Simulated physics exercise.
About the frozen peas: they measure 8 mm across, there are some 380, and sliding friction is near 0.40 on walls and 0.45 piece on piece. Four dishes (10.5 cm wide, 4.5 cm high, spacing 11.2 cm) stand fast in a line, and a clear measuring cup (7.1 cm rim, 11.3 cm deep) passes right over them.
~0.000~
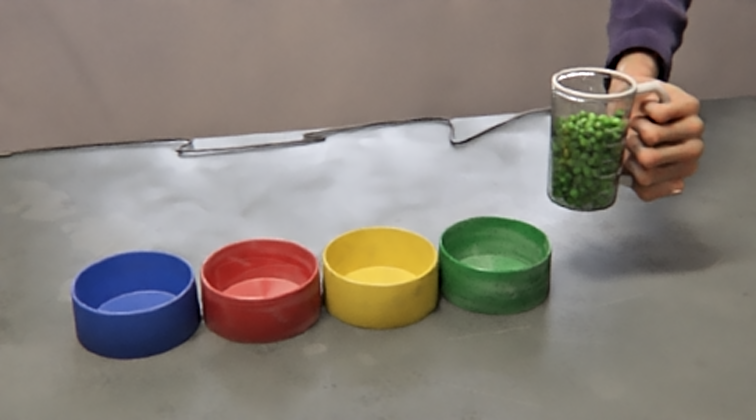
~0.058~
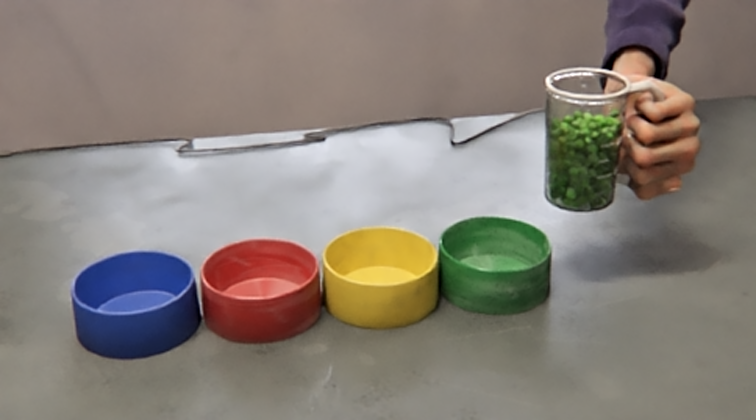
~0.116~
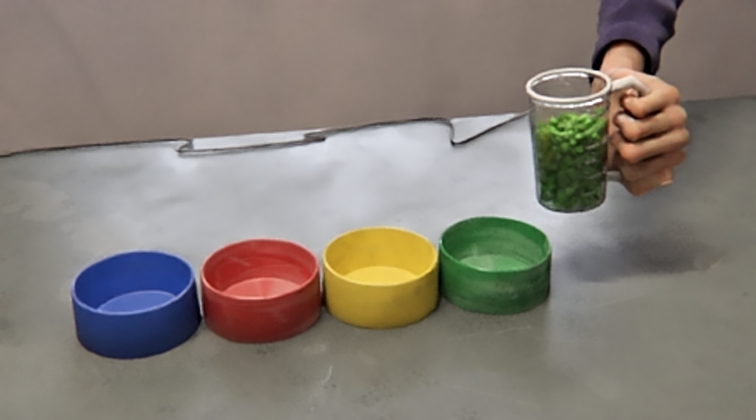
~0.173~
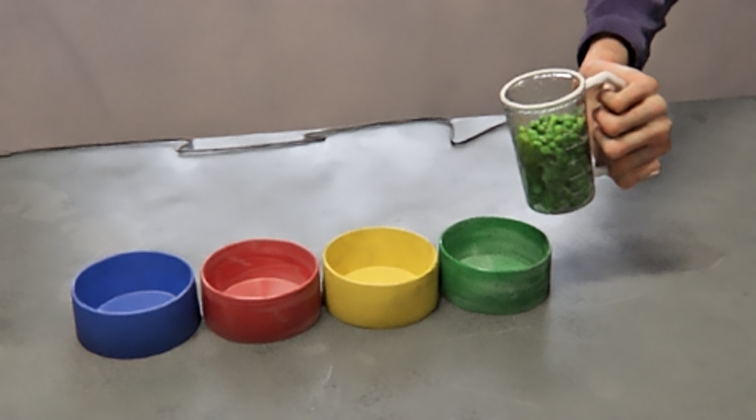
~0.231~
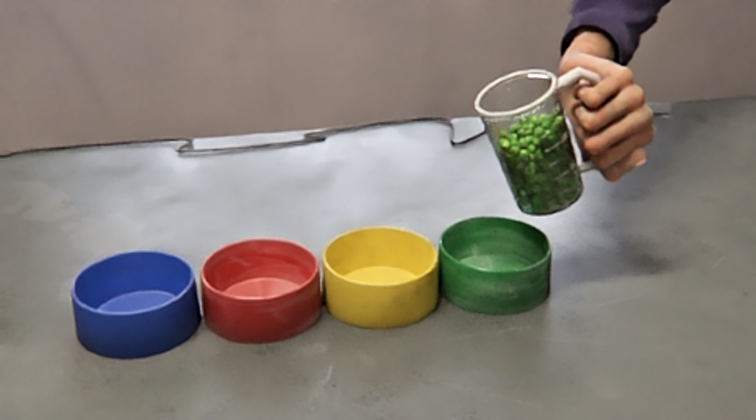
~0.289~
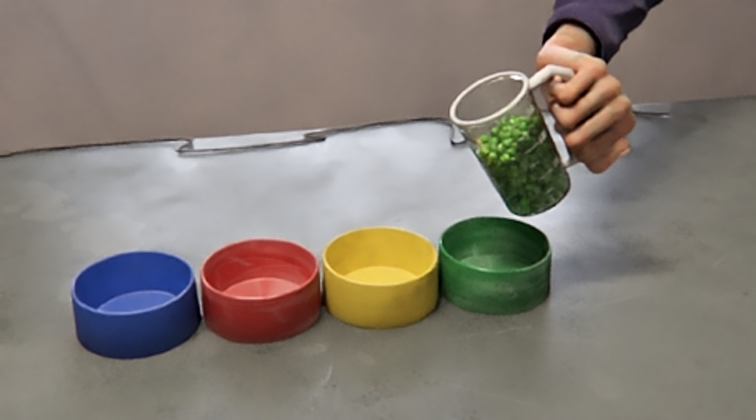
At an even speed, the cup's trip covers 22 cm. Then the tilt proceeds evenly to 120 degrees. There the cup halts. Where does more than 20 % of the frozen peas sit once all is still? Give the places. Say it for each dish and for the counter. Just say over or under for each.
Red: More than a fifth; blue: A fifth or less; green: A fifth or less; yellow: A fifth or less; counter: A fifth or less.
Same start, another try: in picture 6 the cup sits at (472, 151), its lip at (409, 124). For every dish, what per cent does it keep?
Per cent kept: Red 100, blue 0, green 0, yellow 0.
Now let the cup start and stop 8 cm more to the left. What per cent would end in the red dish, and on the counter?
I'd expect red at 10 and the counter at 20.
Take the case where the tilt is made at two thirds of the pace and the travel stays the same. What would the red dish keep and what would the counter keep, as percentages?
Result - red dish: 100; counter: 0.
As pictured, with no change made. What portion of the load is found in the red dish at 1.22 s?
About 80 per cent by then.
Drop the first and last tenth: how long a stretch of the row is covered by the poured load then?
I'd put it near 6 cm.
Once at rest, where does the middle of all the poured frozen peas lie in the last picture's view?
About (261, 288).
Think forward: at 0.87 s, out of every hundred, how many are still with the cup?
About 95 per cent.
After 0.64 s, tilt 73 degrees; cup holds 100 %.
After 0.87 s, tilt 102 degrees; cup holds 95 %.
After 1.22 s, tilt 120 degrees; cup holds 20 %, red 80 %.
At rest (1.9 s), red 100 %, blue 0 %, green 0 %, yellow 0 %, counter 0 %.
